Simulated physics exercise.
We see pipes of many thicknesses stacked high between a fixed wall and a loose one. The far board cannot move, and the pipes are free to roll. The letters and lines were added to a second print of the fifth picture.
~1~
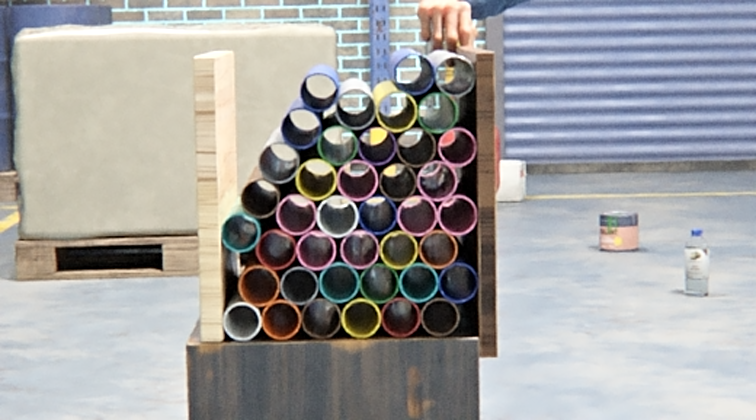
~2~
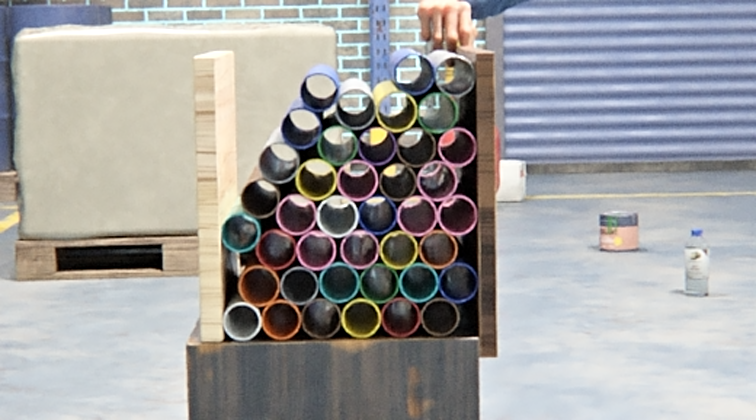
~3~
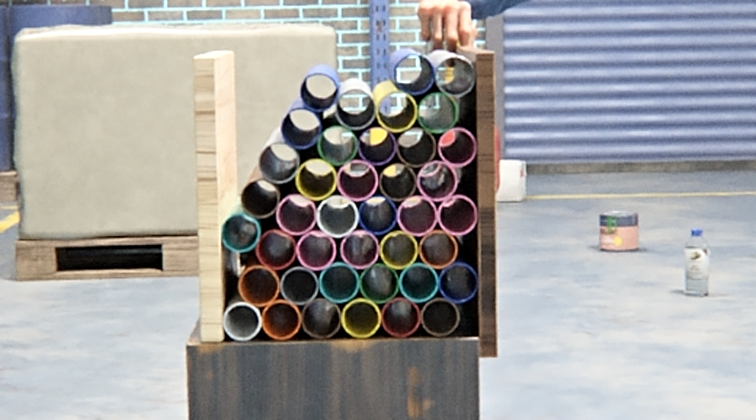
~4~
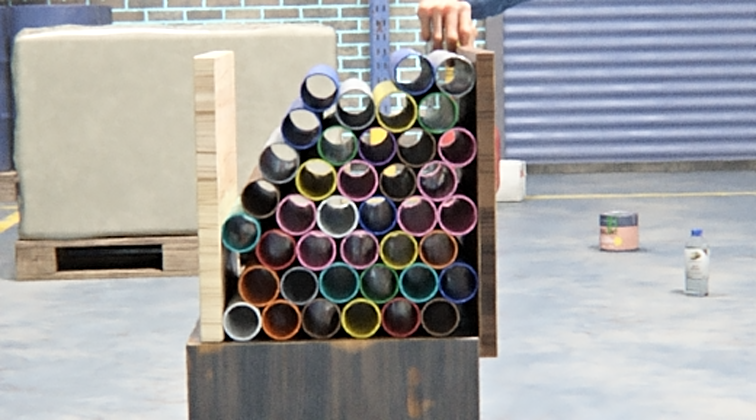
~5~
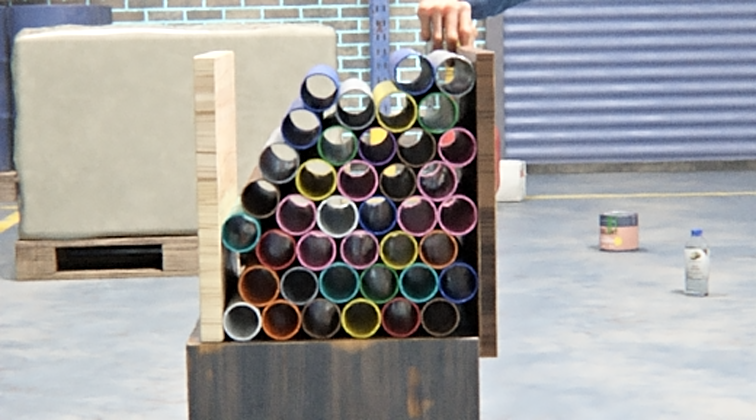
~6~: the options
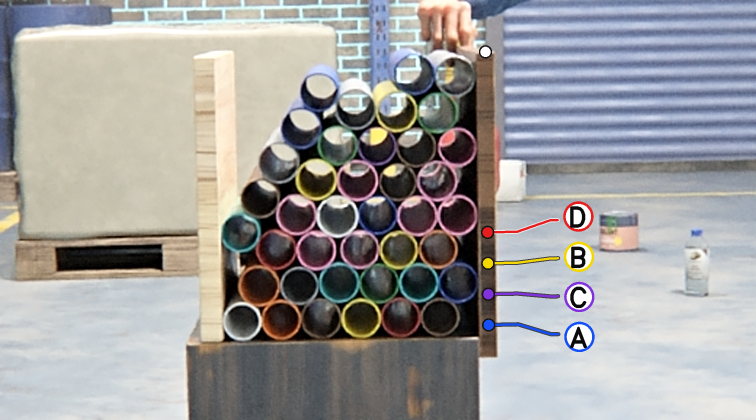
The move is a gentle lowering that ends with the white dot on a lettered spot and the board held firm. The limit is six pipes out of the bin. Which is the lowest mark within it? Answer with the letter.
Lower it to D and no more.
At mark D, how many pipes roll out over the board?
At D the number is four.
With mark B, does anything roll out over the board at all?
At B: Yes.
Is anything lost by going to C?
At C: Yes.
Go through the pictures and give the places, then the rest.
In the first picture, a grey pipe (356, 109); side board (474, 188); a white pipe (242, 321).
In the second picture, a white pipe (242, 321); a brown pipe (440, 317).
In the third picture, an orange pipe (438, 249); a pink pipe (457, 215).
In the fourth picture, a white pipe (337, 216); a pink pipe (357, 181).
In the fifth picture, a purple pipe (377, 146); a grey pipe (356, 109); side board (474, 188).
On the marked copy, A at (489, 325); B at (488, 264); C at (489, 294); D at (488, 232); the white dot at (486, 52).
With D. Early on, top of the board (476, 130).
Further on, top of the board (478, 217).
At the end, top of the board (478, 231), four out over the board.
As for the rest, A more than six out over the board; B more than six out over the board; C more than six out over the board.
